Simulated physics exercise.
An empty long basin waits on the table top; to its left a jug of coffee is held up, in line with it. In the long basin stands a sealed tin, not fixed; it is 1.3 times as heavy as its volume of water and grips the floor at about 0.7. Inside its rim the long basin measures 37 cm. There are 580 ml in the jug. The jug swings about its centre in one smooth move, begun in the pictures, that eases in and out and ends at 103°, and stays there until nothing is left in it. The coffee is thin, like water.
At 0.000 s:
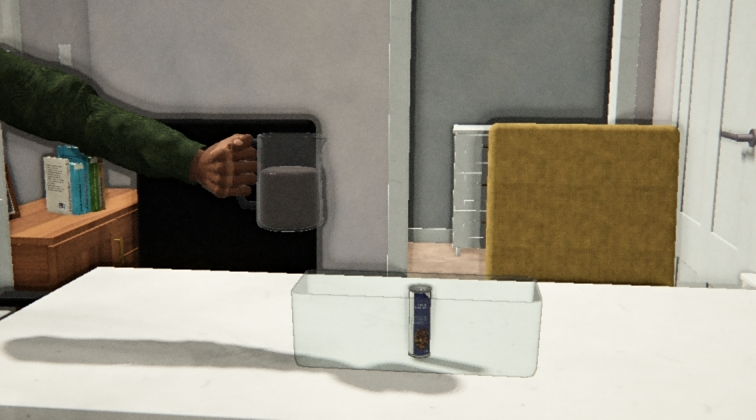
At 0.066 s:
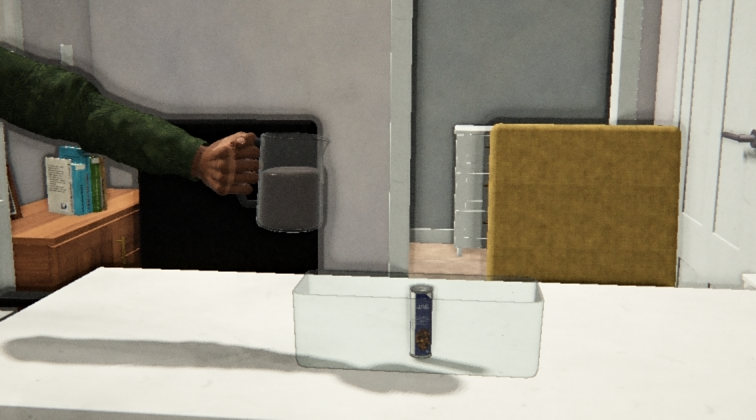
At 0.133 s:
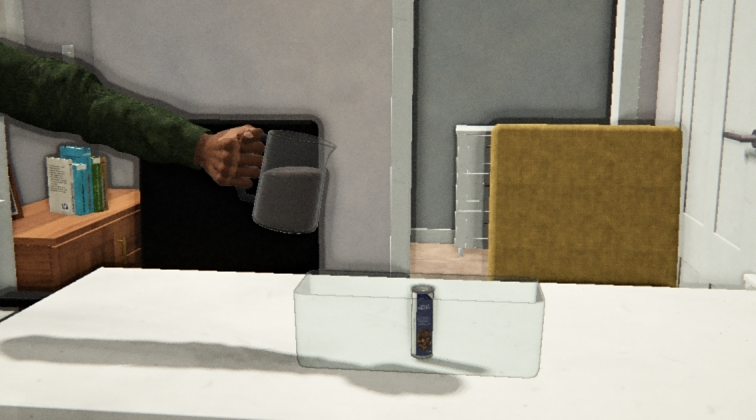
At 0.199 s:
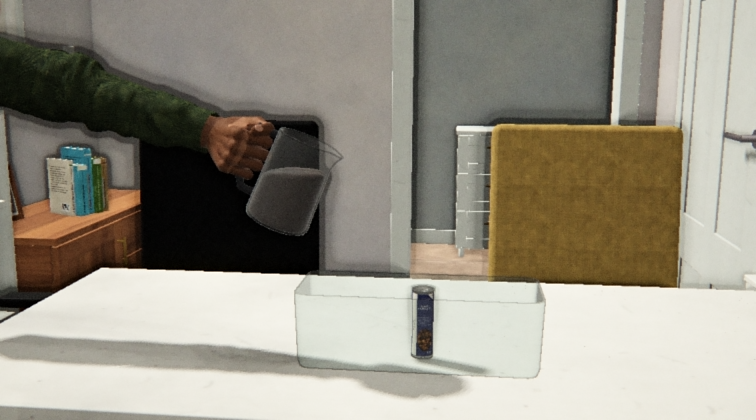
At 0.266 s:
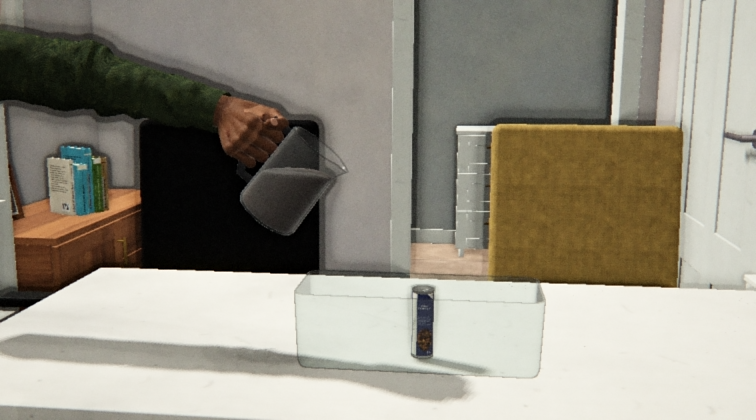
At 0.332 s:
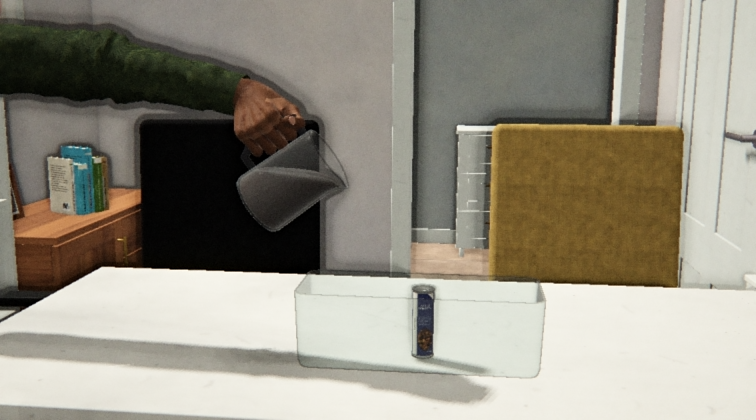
In a room, a green-sleeved arm holding a jug of dark liquid, tilting it steadily rightward above a table with a clear basin.
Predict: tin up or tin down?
The tin stays up.
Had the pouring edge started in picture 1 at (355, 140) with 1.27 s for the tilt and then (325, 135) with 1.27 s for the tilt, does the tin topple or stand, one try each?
First it falls; then it remains upright.
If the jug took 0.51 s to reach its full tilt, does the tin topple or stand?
Then it keeps standing.
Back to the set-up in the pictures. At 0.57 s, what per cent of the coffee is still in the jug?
Near 70 in a hundred.
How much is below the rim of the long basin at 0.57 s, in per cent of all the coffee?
Near 6 in a hundred.
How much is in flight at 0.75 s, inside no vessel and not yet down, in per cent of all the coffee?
About 22 per cent.
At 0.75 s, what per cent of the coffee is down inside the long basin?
Some 50 per cent.
After 0.57 s the tilt is 100° and 70 per cent is still to pour; the tin stands where it began.
After 0.75 s the tilt is 103° and 28 per cent is still to pour; the tin stands where it began.
After 0.94 s the tilt is 103° and 10 per cent is still to pour; the tin stands where it began.
After 1.14 s the tilt is 103° and 2 per cent is still to pour; the tin stands where it began.
In the end the tin stands where it began.
